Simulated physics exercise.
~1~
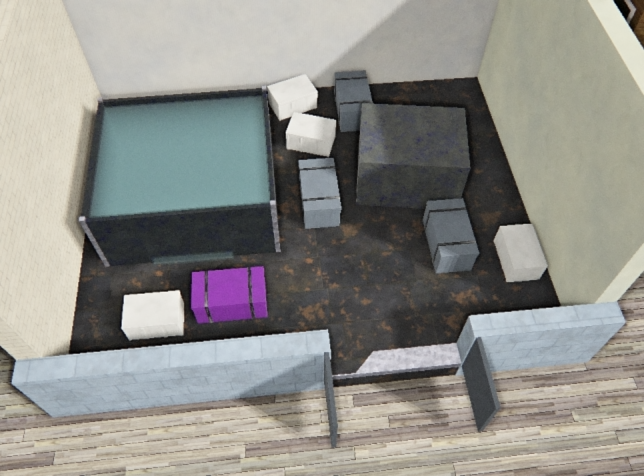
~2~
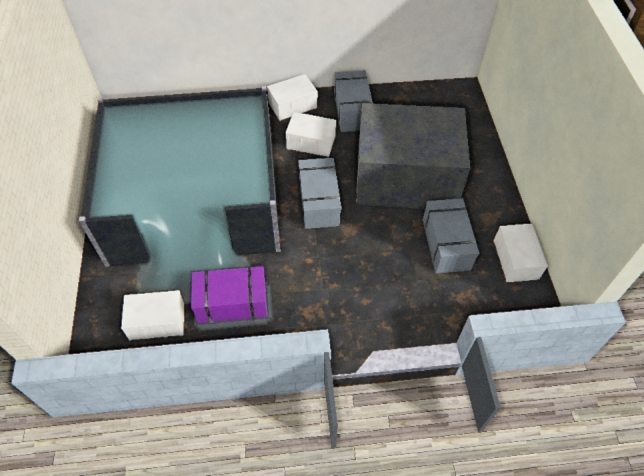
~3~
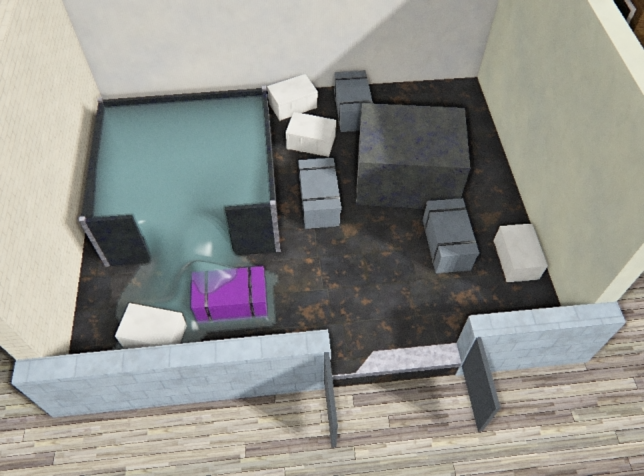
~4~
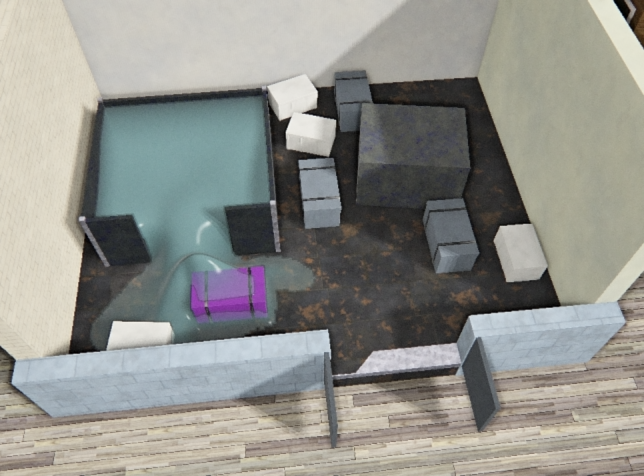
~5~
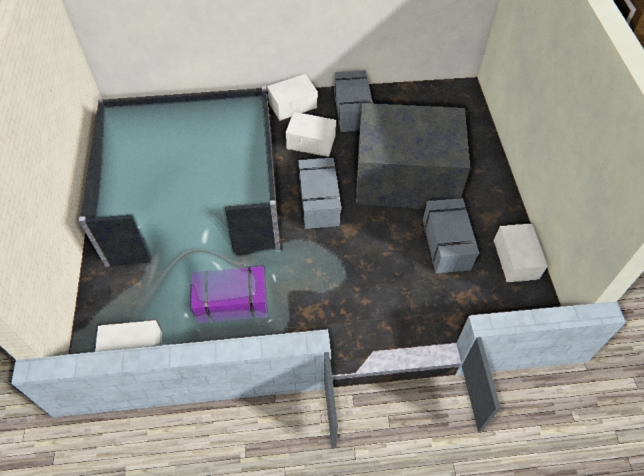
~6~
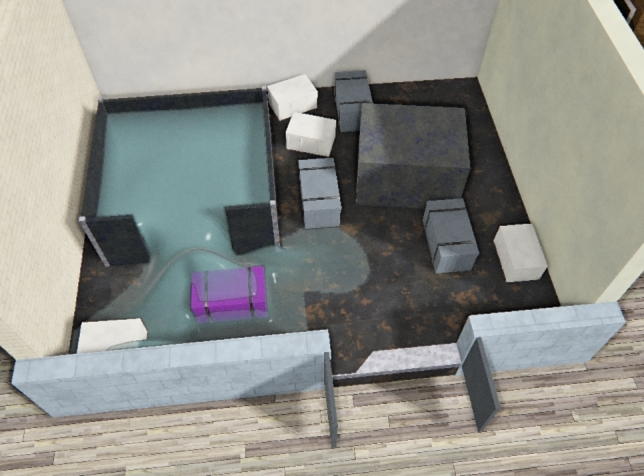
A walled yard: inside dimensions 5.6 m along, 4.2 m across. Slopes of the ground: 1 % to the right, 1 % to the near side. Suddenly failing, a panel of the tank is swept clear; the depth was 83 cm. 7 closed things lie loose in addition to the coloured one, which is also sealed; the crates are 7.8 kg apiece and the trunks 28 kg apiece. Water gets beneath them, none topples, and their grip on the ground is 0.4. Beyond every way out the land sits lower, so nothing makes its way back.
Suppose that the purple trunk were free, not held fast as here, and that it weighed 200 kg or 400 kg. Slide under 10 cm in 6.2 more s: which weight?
My prediction: Heavier only.
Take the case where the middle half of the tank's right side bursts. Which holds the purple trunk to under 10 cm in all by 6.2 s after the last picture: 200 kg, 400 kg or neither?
Answer: The small one.
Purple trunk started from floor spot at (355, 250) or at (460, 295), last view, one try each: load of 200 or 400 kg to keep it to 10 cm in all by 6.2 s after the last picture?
Taking the two tries in order, even the light one works and even the light one works.
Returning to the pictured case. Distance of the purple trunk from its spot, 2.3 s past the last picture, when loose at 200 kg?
Shift: About 140 cm.
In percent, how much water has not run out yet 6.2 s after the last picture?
Remaining: Approx. 92 per cent.
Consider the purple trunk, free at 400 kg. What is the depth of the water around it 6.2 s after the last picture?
Around 13 cm.
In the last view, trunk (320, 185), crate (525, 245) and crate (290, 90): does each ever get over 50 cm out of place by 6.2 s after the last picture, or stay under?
Shift vs threshold, in turn: Stays inside / goes outside / goes outside.
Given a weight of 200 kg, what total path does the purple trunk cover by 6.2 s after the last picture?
About 150 cm altogether.
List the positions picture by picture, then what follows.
In the first frame, the purple trunk at (228, 286) rests on the ground; 3.7 m2 under water; 0 of 8 have shifted.
In the second frame, the purple trunk at (228, 286), on the bottom; 4.3 m2 under water; 0 of 8 have shifted.
In the third frame, the purple trunk at (228, 286) rests on the ground; 4.9 m2 under water; 1 of 8 have shifted.
In the fourth frame, the purple trunk at (228, 286), on the bottom; water covers 6.0 m2; 1 of 8 have shifted.
In the fifth frame, the purple trunk at (228, 286) rests on the ground; water covers 6.8 m2; 1 of 8 have shifted.
In the sixth frame, the purple trunk at (228, 286), on the bottom; 7.5 m2 under water; 1 of 8 have shifted.
Then, 0.6 s after the last picture the purple trunk would be 63 cm from its start with 200 kg and 0 cm from its start with 400 kg; 18 cm of water round it then.
Then, 2.3 s after the last picture the purple trunk would be 130 cm from its start with 200 kg and 0 cm from its start with 400 kg; 21 cm of water round it then.
Then, 4.2 s after the last picture the purple trunk would be 130 cm from its start with 200 kg and 0 cm from its start with 400 kg; 16 cm of water round it then.
Then, 6.2 s after the last picture the purple trunk would be 130 cm from its start with 200 kg and 0 cm from its start with 400 kg; 13 cm of water round it then.
